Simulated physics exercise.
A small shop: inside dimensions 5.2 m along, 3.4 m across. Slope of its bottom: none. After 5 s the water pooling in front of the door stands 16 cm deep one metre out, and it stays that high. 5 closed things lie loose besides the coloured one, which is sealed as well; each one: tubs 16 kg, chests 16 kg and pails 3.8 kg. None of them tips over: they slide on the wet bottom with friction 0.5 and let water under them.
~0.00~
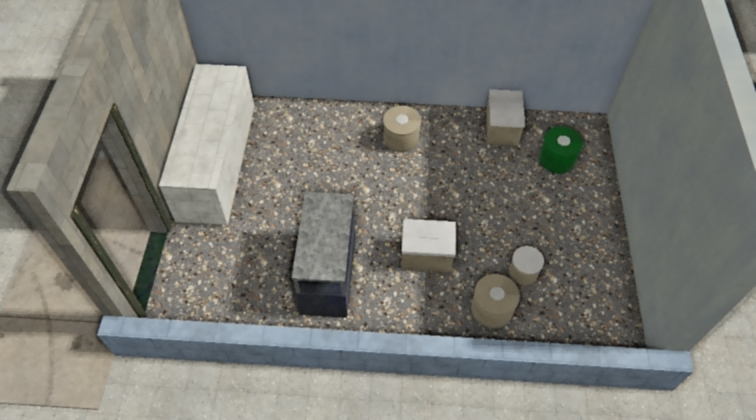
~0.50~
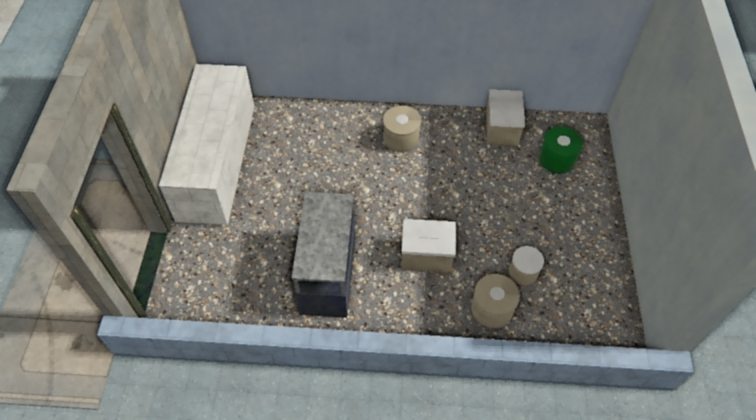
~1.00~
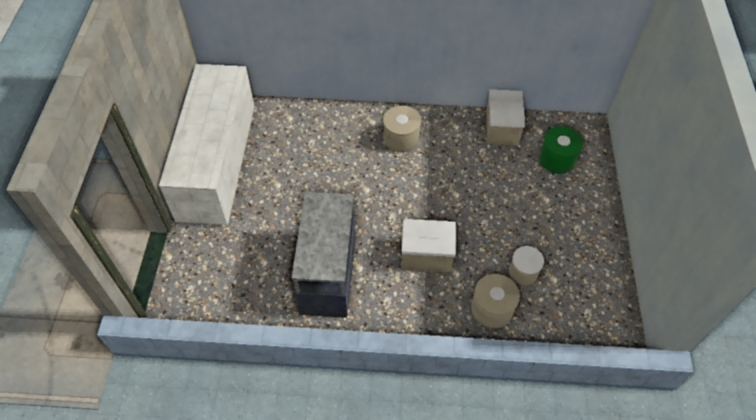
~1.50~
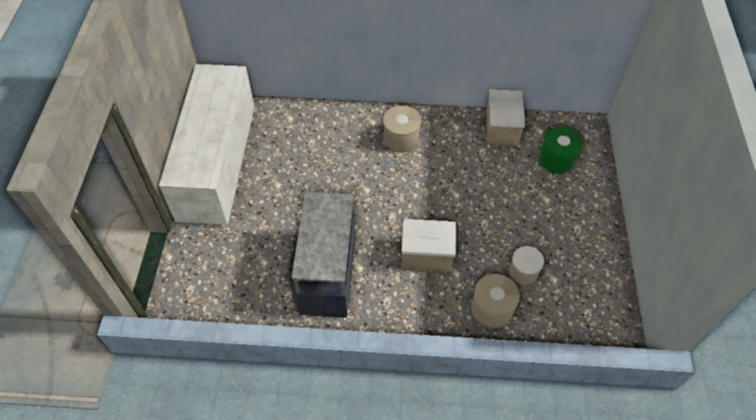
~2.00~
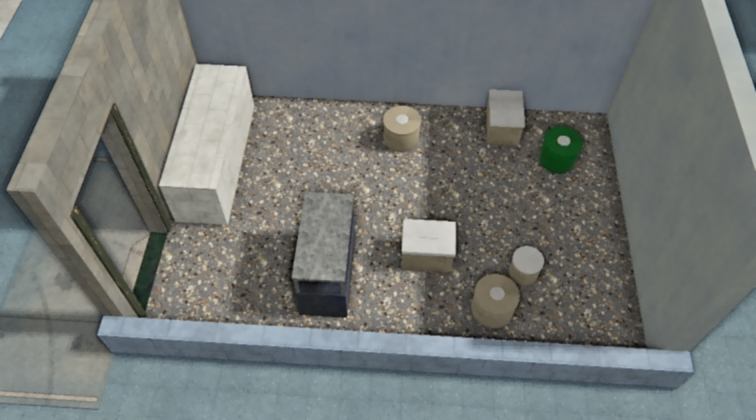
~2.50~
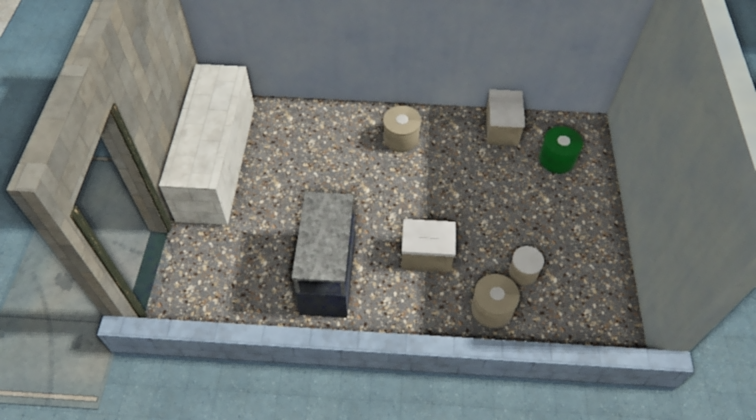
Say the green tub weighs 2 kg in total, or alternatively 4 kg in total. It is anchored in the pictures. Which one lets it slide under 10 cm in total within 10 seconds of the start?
The answer is the light one.
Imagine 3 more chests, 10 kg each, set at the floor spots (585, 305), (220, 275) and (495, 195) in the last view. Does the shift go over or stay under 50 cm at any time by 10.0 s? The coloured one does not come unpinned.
Taking them in order, the first is inside the line, the second beyond the line and the third inside the line.
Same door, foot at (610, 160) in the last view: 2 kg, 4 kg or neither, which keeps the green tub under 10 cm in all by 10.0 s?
Then no option works.
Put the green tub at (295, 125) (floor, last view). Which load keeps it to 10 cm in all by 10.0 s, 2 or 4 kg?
Result: Both fail.
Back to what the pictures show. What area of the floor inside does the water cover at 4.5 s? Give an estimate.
Near 2.5 m2 in all.
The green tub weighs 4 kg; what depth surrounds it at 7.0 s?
Something like 0 centimetres.
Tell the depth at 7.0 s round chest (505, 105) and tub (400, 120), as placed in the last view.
About 0 and 2 cm.
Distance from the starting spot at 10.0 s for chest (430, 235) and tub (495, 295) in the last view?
0 cm and 0 cm respectively.
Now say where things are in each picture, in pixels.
The green tub at (564, 141) rests on the ground; water covers 0.0 m2; 0 of 6 have shifted, in the first picture.
The green tub at (564, 141) rests on the ground; 0.0 m2 under water; 0 of 6 have shifted, in the second picture.
The green tub at (564, 141) rests on the ground; water covers 0.0 m2; 0 of 6 have shifted, in the third picture.
The green tub at (564, 141) rests on the ground; water covers 0.0 m2; 0 of 6 have shifted, in the fourth picture.
The green tub at (564, 141) rests on the ground; water covers 0.0 m2; 0 of 6 have shifted, in the fifth picture.
The green tub at (564, 141) rests on the ground; 0.0 m2 under water; 0 of 6 have shifted, in the sixth picture.
After 3.5 s the green tub would be 0 cm from its start with 2 kg and 0 cm from its start with 4 kg; 0 cm of water round it then.
After 4.5 s the green tub would be 0 cm from its start with 2 kg and 0 cm from its start with 4 kg; 0 cm of water round it then.
After 7.0 s the green tub would be 0 cm from its start with 2 kg and 0 cm from its start with 4 kg; 0 cm of water round it then.
After 10.0 s the green tub would be 0 cm from its start with 2 kg and 0 cm from its start with 4 kg; 2 cm of water round it then.
